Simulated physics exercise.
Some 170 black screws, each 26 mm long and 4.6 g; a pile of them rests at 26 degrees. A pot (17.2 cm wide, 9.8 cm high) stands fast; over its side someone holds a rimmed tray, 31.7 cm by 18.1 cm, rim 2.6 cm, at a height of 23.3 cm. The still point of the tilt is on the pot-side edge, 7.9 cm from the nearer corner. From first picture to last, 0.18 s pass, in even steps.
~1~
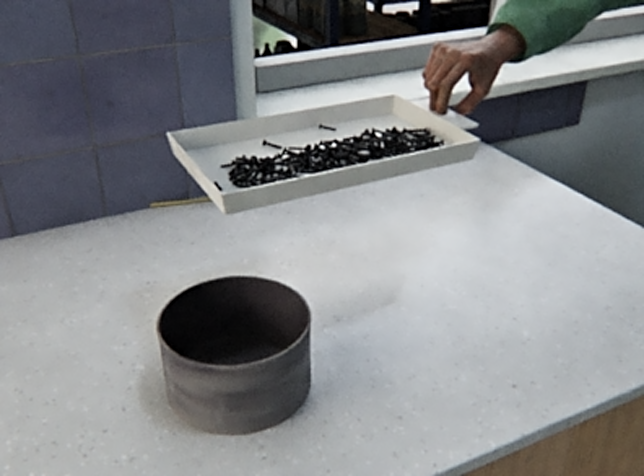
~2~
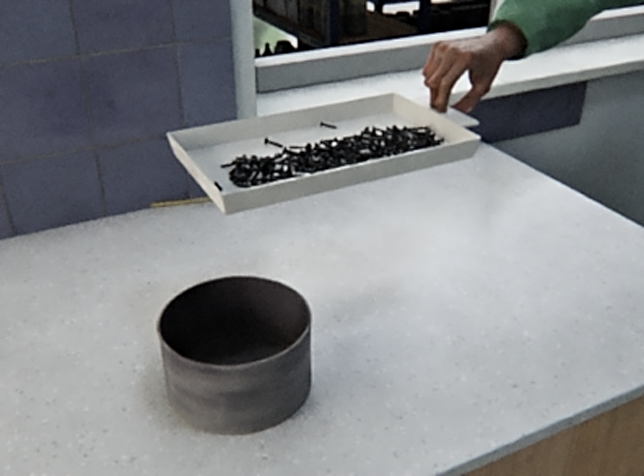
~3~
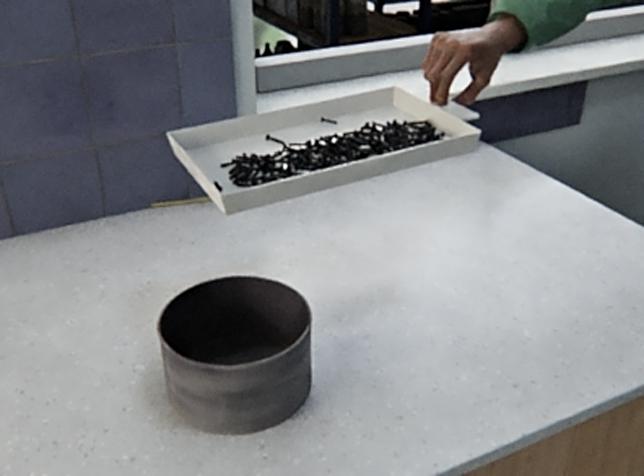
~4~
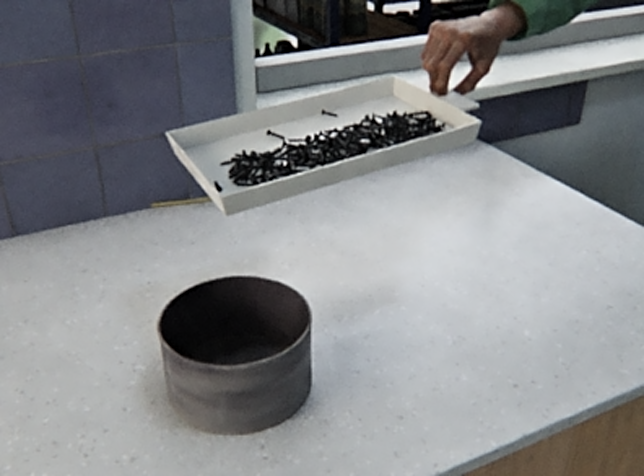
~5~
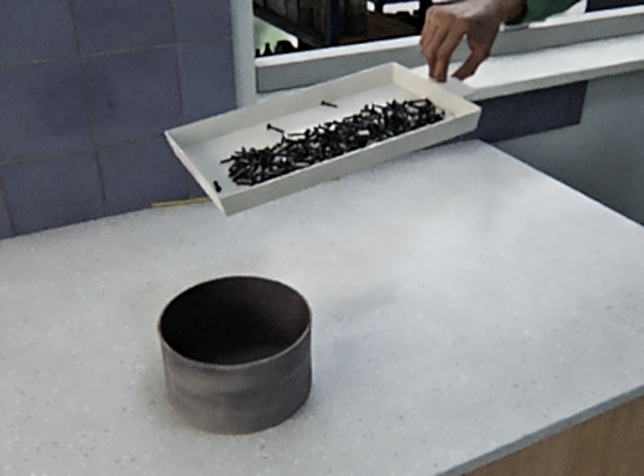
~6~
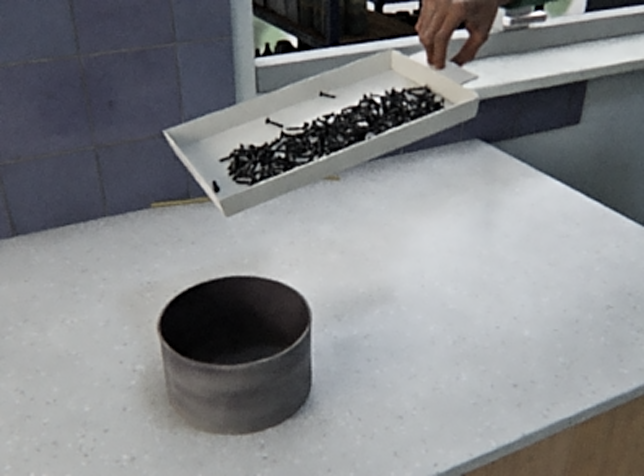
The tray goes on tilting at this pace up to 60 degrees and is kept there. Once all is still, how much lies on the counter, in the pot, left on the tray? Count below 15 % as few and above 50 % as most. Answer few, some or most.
On the counter: Some; in the pot: Some; left on the tray: Some.
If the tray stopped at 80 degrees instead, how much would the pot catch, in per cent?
In that case some 45 per cent.
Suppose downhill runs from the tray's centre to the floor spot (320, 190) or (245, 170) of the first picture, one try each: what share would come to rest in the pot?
About 5 and 5 per cent.
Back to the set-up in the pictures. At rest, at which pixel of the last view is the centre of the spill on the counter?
At about (102, 410).
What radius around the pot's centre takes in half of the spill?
Roughly 18 cm.
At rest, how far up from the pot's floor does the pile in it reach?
Roughly 1.5 cm.
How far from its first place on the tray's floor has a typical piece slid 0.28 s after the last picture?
Some 2 cm.
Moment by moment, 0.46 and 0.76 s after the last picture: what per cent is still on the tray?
About 100, 50.
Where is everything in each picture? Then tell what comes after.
The first frame shows tray tilt 0 degrees, front corners at (224, 192) and (475, 139); middle of the pieces at (341, 157); pot at (235, 317).
The second frame shows tray tilt 1 degrees, front corners at (224, 192) and (475, 137); middle of the pieces at (342, 156).
The third frame shows tray tilt 2 degrees, front corners at (224, 193) and (475, 131); middle of the pieces at (342, 152).
The fourth frame shows tray tilt 4 degrees, front corners at (223, 194) and (476, 121), lowest corner left front; middle of the pieces at (341, 147).
The fifth frame shows tray tilt 8 degrees, front corners at (222, 195) and (475, 108), lowest corner left front; middle of the pieces at (341, 140).
The sixth frame shows tray tilt 11 degrees, front corners at (221, 196) and (474, 95), lowest corner left front; middle of the pieces at (339, 133); pot at (235, 317).
Then, 0.28 s after the last picture, tilt 36 degrees; the tray holds 100 %, the pot 0 %.
Then, 0.46 s after the last picture, tilt 52 degrees; the tray holds 100 %, the pot 0 %.
Then, 0.76 s after the last picture, tilt 60 degrees; the tray holds 50 %, the pot 5 %.
In the end, counter 30 %, pot 25 %, tray 40 %.
